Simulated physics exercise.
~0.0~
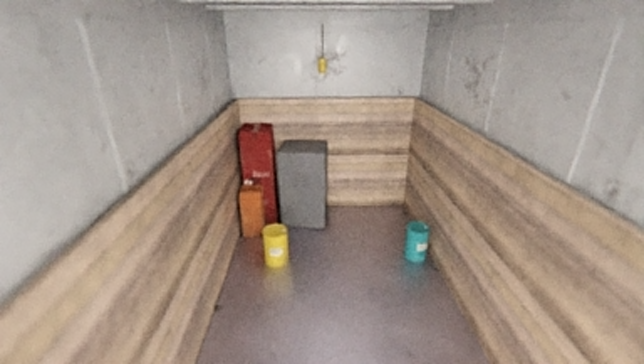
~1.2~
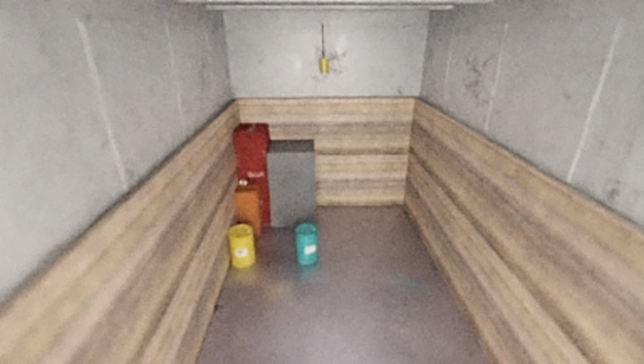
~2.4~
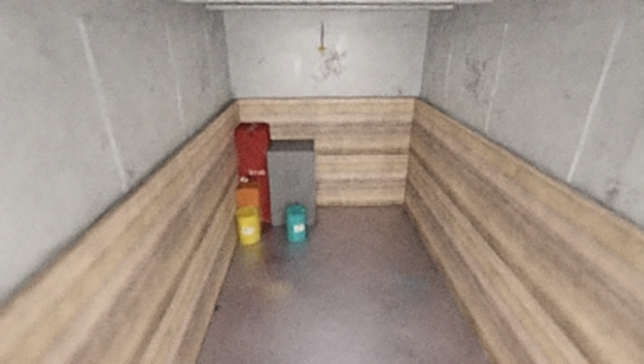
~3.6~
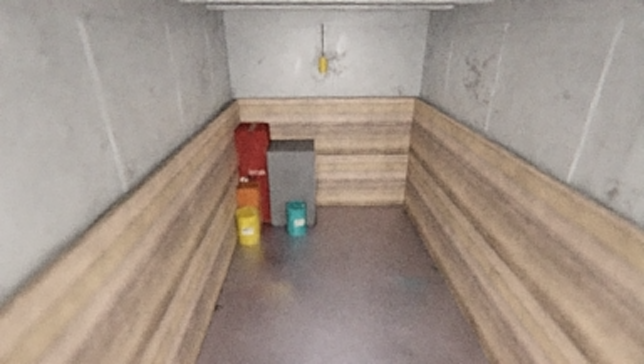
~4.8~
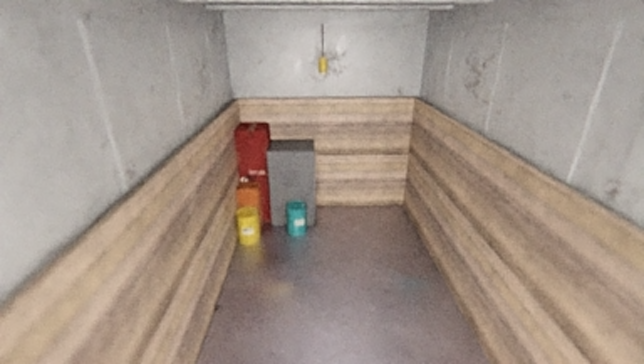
The load bay of a delivery van, with grey upper walls and wood-planked lower walls, is seen from the rear looking towards the cab. A tall red box, a small orange box and a grey appliance stand at the far left, with a yellow canister in front of them, a turquoise canister to the right and a lamp hanging at the far end. First the turquoise canister slides far left, while the yellow one and the appliance shift slightly left. Both canisters then move a little deeper into the bay. Finally everything rests upright, the canisters close to the boxes and appliance.
